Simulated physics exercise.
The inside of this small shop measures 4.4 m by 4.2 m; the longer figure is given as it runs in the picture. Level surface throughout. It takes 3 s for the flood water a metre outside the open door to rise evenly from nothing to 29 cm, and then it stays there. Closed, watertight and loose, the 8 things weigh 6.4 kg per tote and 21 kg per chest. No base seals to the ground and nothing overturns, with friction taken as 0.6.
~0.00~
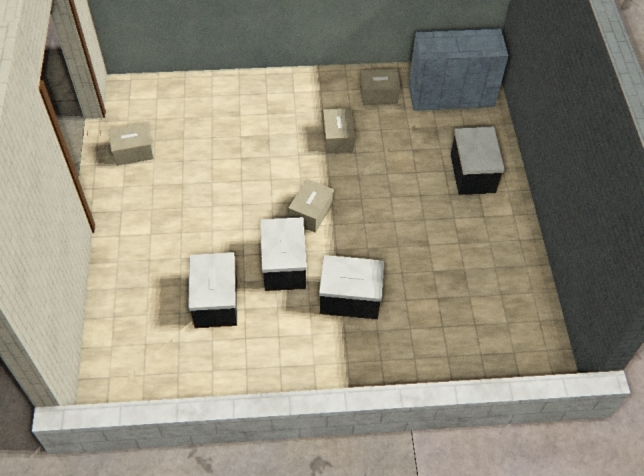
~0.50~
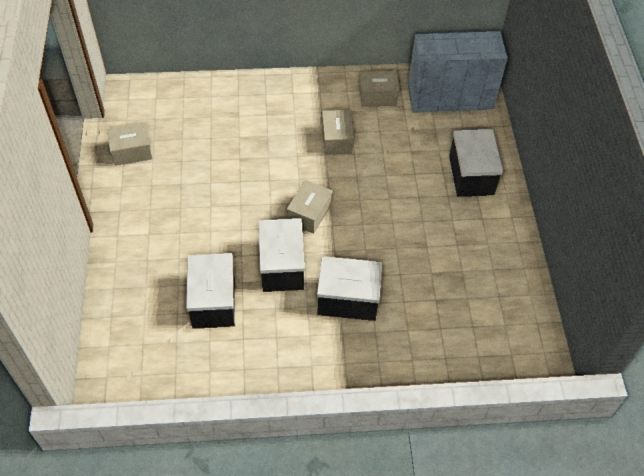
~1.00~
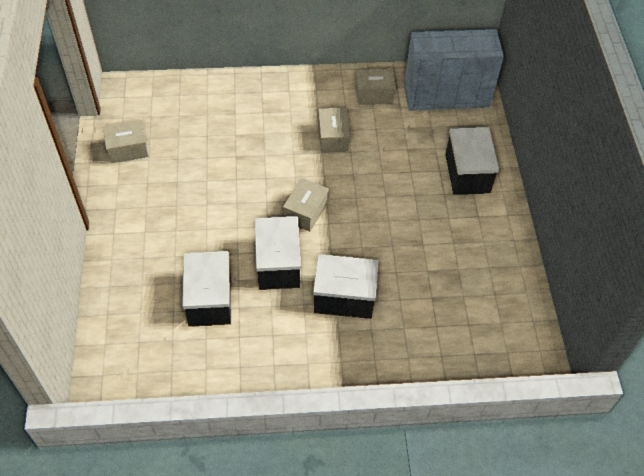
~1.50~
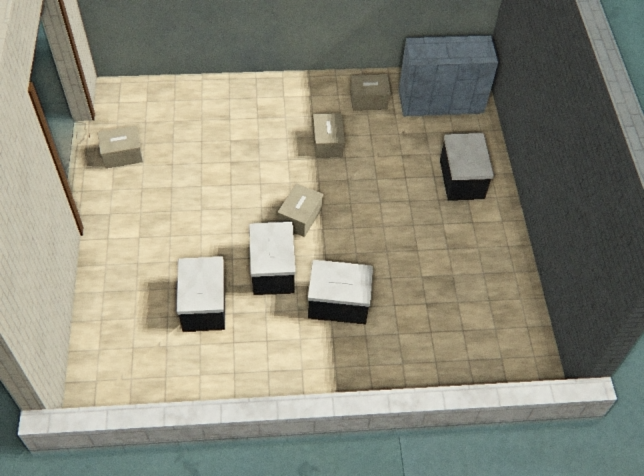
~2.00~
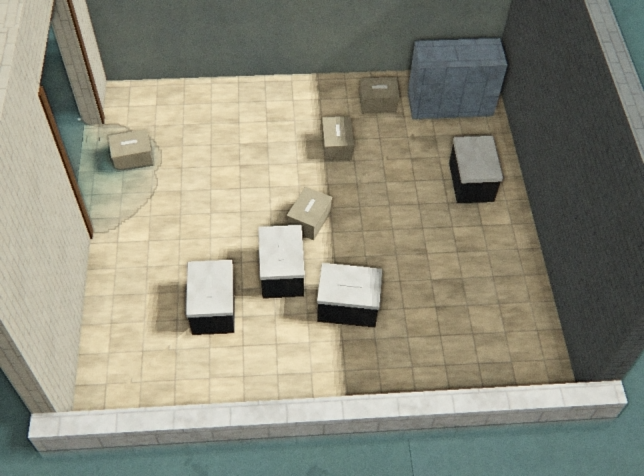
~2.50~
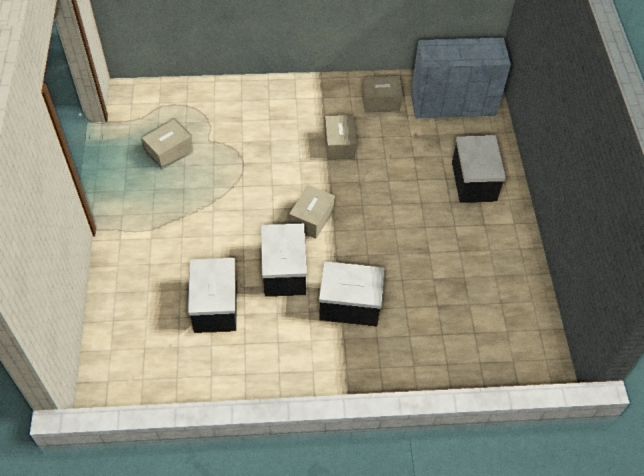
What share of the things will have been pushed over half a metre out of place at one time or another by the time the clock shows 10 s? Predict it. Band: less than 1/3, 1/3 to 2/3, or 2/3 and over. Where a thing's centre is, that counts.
I'm guessing the result is most.
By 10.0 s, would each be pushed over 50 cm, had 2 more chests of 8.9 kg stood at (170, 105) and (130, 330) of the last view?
Taking them in order, the first is above the threshold and the second is below the threshold.
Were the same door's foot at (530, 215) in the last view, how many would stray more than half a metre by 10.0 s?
In that case 8 of them.
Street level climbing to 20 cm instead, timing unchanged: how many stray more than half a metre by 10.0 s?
In that case the number is 5.
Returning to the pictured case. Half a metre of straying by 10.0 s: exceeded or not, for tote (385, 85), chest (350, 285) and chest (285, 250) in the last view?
Result, in order: Exceeded / stayed within / exceeded.
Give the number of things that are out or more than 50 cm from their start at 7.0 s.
5.
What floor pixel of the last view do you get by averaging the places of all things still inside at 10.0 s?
Centre of the remaining things: Roughly (317, 312).
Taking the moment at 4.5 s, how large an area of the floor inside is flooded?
I'd put it close to 11.5 m2.
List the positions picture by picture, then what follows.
In the first picture, a tote at (129, 137), on the bottom; a tote at (380, 79) rests on the ground; water covers 0.0 m2; 0 of 8 have shifted.
In the second picture, a tote at (128, 137) rests on the ground; a tote at (380, 81), on the bottom; water covers 0.0 m2; 0 of 8 have shifted.
In the third picture, a tote at (124, 134) rests on the ground; a tote at (376, 79) rests on the ground; 0.0 m2 under water; 0 of 8 have shifted.
In the fourth picture, a tote at (119, 140), on the bottom; a tote at (371, 85), on the bottom; 0.0 m2 under water; 0 of 8 have shifted.
In the fifth picture, a tote at (129, 143), on the bottom; a tote at (380, 88), on the bottom; water covers 0.5 m2; 0 of 8 have shifted.
In the sixth picture, a tote at (166, 137) rests on the ground, 36 cm from its start; a tote at (383, 86), on the bottom; water covers 1.7 m2; 1 of 8 have shifted.
After 3.5 s 1 of 8 are over 50 cm from their spots; 0 afloat.
After 4.5 s 3 of 8 are over 50 cm from their spots; 1 afloat.
After 7.0 s 5 of 8 are over 50 cm from their spots; 5 afloat.
After 10.0 s 7 of 8 are over 50 cm from their spots, and 7 have been at some point; 7 afloat.
